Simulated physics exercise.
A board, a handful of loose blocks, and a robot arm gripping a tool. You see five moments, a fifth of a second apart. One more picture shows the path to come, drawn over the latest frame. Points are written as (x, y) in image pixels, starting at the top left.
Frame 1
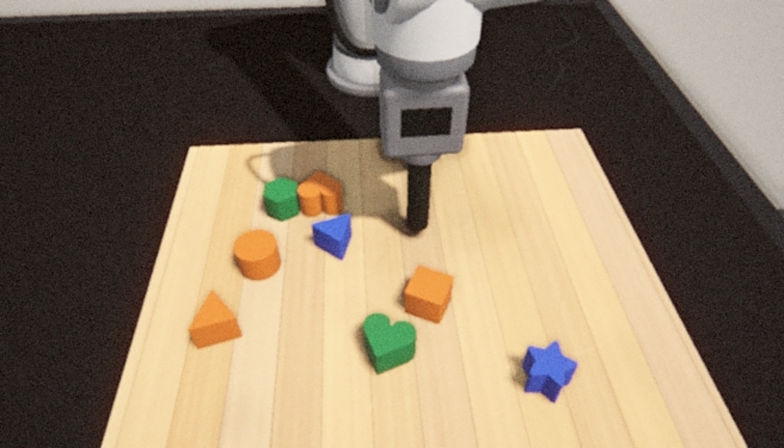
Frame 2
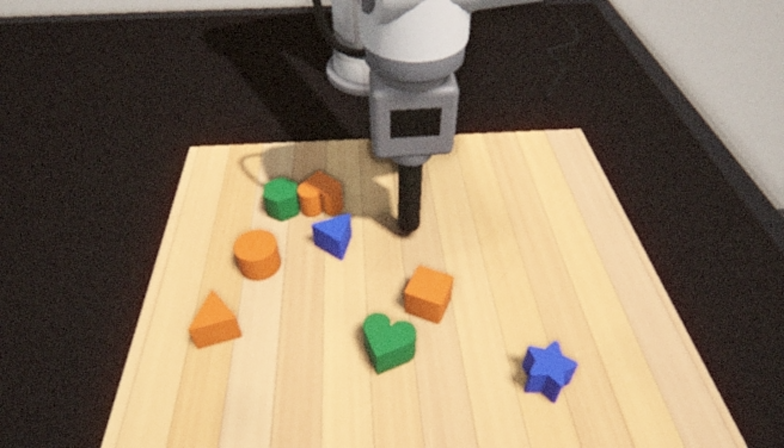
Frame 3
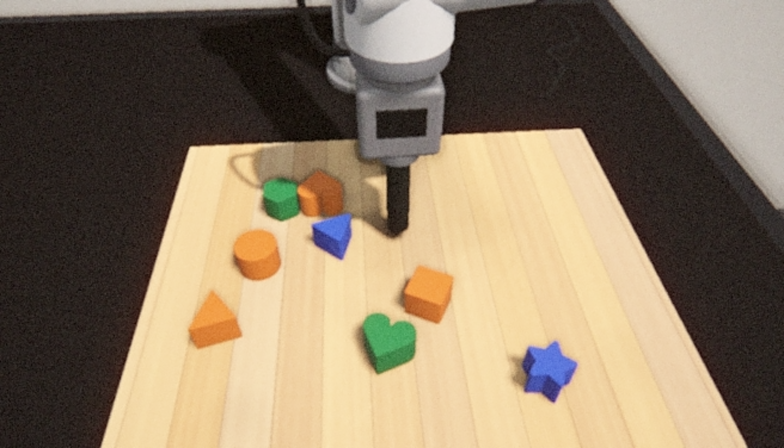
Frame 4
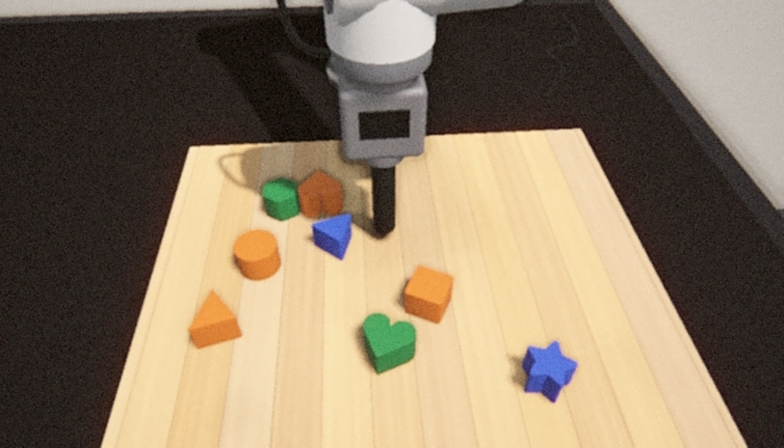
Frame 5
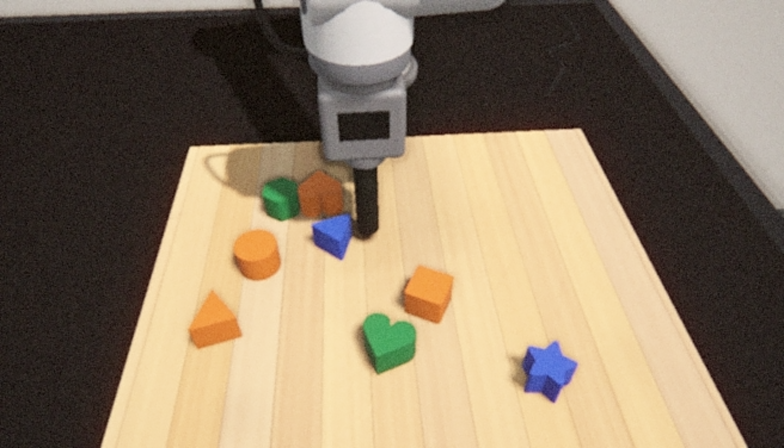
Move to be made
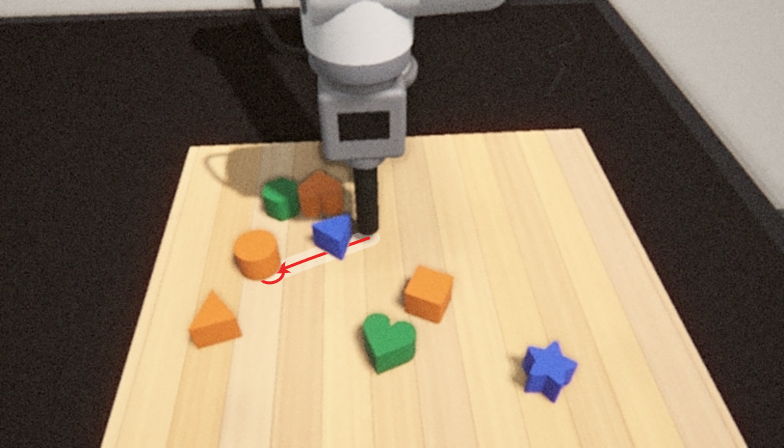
The robot arm slid its dark tool a short way left across the wooden board, drawing close to the blue three-sided block, while the scattered orange, green and blue blocks all stayed put.
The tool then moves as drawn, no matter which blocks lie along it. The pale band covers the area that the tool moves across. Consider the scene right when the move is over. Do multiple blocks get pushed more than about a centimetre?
Short answer: Yes.
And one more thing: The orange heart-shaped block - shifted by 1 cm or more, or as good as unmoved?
It keeps its position.
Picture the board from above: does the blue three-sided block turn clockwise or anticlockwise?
Clockwise, looking down.
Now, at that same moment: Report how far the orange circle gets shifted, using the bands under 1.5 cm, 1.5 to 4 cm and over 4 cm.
I'd go with 1.5 to 4 cm for this block.
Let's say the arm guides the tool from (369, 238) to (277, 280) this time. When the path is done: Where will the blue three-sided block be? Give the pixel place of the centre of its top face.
It ends at (288, 231).
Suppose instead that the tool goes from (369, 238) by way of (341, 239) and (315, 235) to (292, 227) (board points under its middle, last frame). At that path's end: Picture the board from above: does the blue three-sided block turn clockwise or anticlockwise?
From overhead, the rotation is counterclockwise.
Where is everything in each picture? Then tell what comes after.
In the first frame, tool tip at (417, 224); block tops, orange circle at (255, 244); orange heart-shaped block at (320, 185); blue three-sided block at (334, 226).
In the second frame, tool at (409, 225); blocks unchanged.
In the third frame, tool at (398, 225); blocks unchanged.
In the fourth frame, tool at (384, 226); blocks unchanged.
In the fifth frame, tool at (368, 228); orange circle at (255, 244); orange heart-shaped block at (320, 185); blue three-sided block at (334, 226).
Path on the board, from (369, 238) directly to (271, 273).
The first path, step by step. One third of the way, tool at (336, 239); blue three-sided block at (309, 231).
Two thirds of the way, tool at (303, 250); orange circle at (251, 245); blue three-sided block at (282, 230), turned 20° clockwise.
At the end, tool at (269, 263); orange circle at (236, 245); orange heart-shaped block in place; blue three-sided block at (277, 227), turned 35° clockwise.
